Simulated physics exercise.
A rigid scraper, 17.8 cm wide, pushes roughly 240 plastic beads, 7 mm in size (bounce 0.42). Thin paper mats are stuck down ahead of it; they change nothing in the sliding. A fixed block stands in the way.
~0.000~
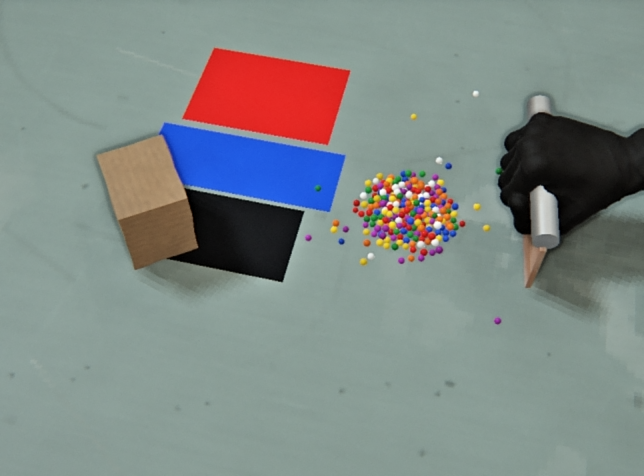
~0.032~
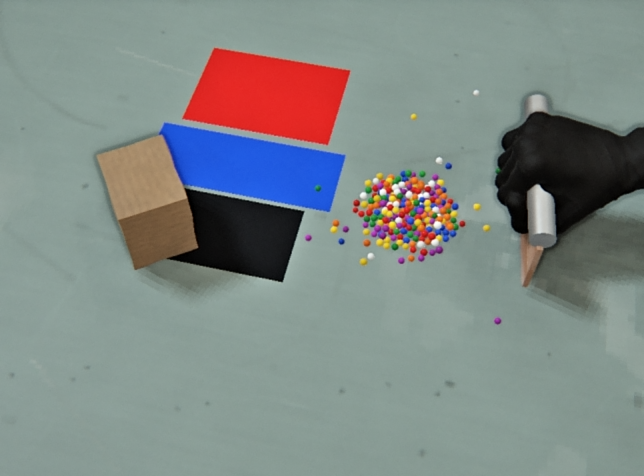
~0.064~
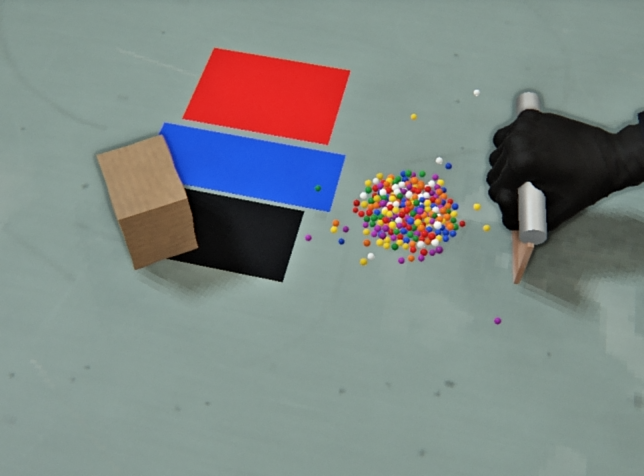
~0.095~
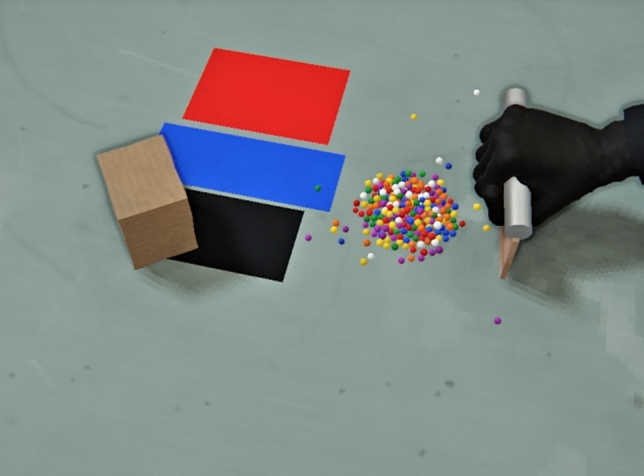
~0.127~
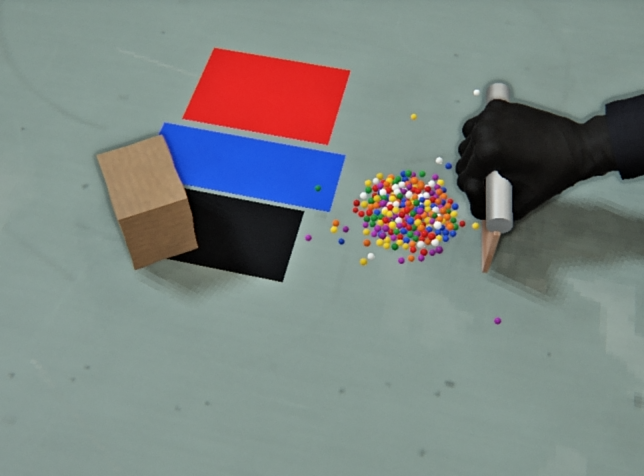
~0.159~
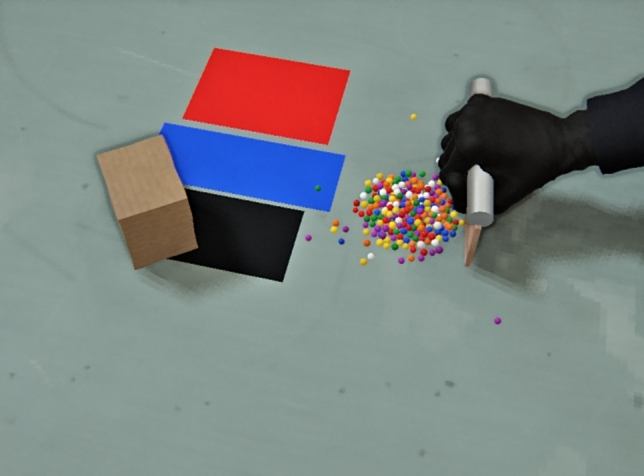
A black-gloved hand slides an upright scraper left to the edge of a colourful bead pile.
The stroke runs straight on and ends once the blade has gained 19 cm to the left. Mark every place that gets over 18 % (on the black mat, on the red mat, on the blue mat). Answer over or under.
Black mat: Under, red mat: Under, blue mat: Over.
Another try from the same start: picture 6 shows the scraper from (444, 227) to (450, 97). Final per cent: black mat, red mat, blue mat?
Black mat 25, red mat 10, blue mat 30.
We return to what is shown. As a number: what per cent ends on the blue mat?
About 40 per cent.
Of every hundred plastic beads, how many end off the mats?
About 40 per cent.
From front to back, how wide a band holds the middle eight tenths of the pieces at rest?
Roughly 16 cm.
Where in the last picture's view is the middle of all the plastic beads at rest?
Around (301, 192).
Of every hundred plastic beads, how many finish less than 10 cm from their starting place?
About 30 per cent.
Then, at 0.33 s, scraper 16 cm from its start, spill 14 cm wide; blue mat 5 %, off the mats 95 %.
After 0.50 s, scraper 20 cm from its start, spill 19 cm wide; black mat 5 %, blue mat 45 %, red mat 10 %, off the mats 40 %.
Then, at 0.65 s, scraper 20 cm from its start, spill 20 cm wide; black mat 10 %, blue mat 40 %, red mat 10 %, off the mats 35 %.
In the end, at 1.2 s, black mat 10 %, blue mat 40 %, red mat 10 %, off the mats 40 %.
